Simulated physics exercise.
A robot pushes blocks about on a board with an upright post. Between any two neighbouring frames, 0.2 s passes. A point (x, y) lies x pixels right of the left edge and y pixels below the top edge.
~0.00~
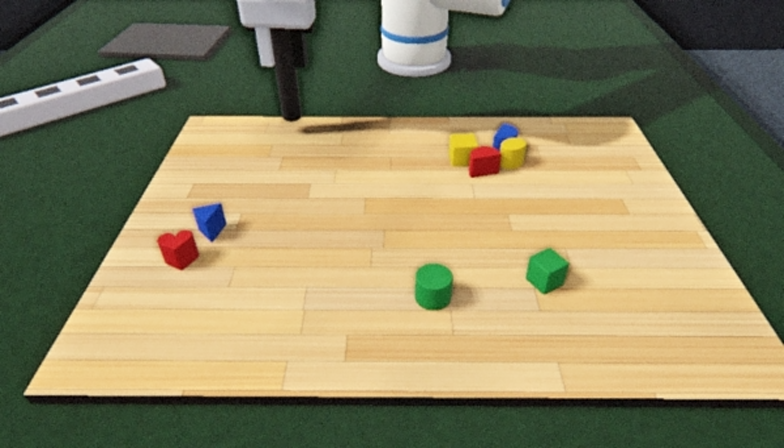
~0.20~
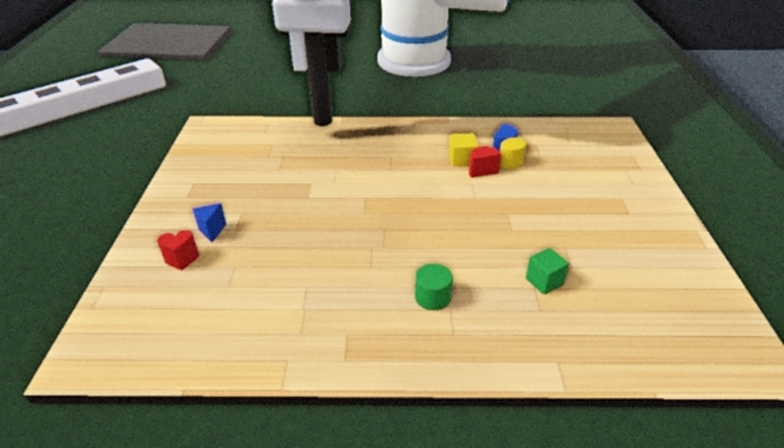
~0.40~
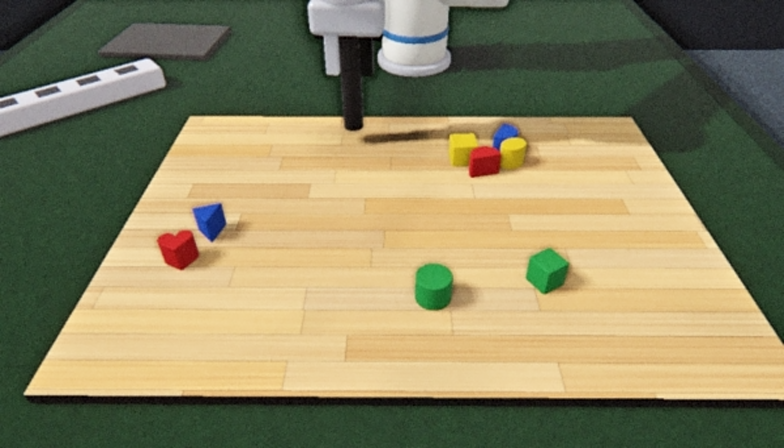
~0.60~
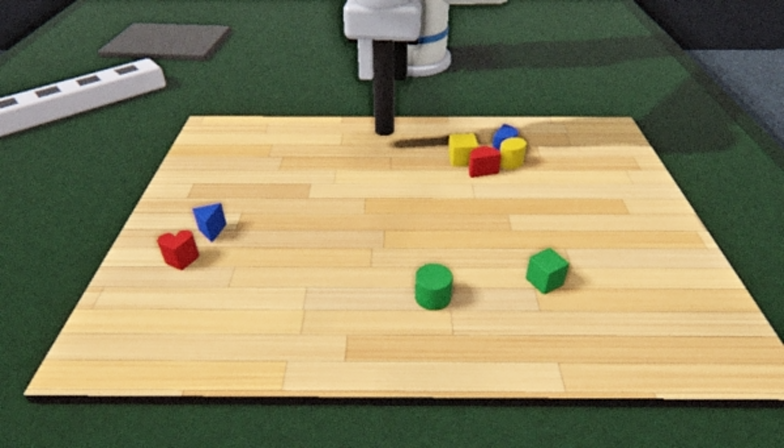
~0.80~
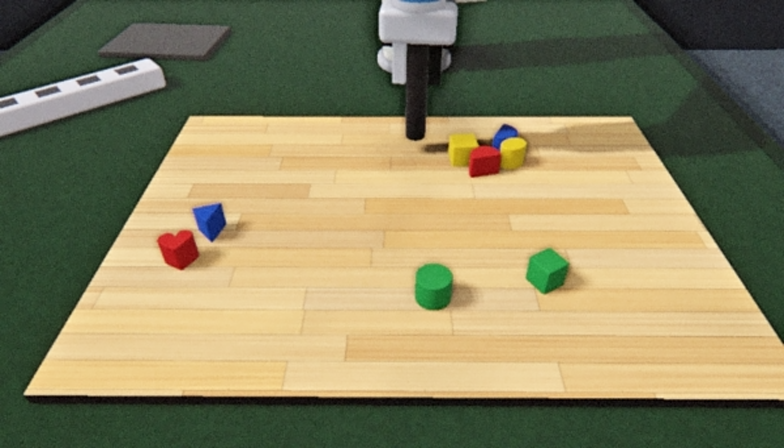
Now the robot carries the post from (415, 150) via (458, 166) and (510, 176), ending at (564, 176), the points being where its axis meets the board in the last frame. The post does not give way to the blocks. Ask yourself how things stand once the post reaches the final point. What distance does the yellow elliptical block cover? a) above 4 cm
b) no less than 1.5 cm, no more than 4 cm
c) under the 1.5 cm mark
It's c.
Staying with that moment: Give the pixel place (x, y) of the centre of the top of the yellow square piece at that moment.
The answer is (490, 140).
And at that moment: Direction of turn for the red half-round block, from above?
It turns clockwise.
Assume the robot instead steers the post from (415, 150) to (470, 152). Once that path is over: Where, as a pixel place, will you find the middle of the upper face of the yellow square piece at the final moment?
I'd expect the centre of its top face to be at (487, 144).
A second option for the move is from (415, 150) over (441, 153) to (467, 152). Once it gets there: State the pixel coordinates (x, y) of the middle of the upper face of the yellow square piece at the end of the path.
The centre of its top face lies at (486, 141).
What follows on the original path. One third of the way, post at (460, 153); yellow square piece at (479, 140), turned 25° anticlockwise; red half-round block at (489, 153), turned 20° clockwise.
Two thirds of the way, post at (514, 162); yellow square piece at (490, 140), turned 70° anticlockwise; red half-round block at (540, 161), turned 25° clockwise; blue half-round block at (508, 130).
At the end, post at (567, 162); yellow square piece at (490, 140), turned 70° anticlockwise; red half-round block at (585, 169), turned 70° clockwise; blue half-round block at (508, 130); yellow elliptical block not moved.
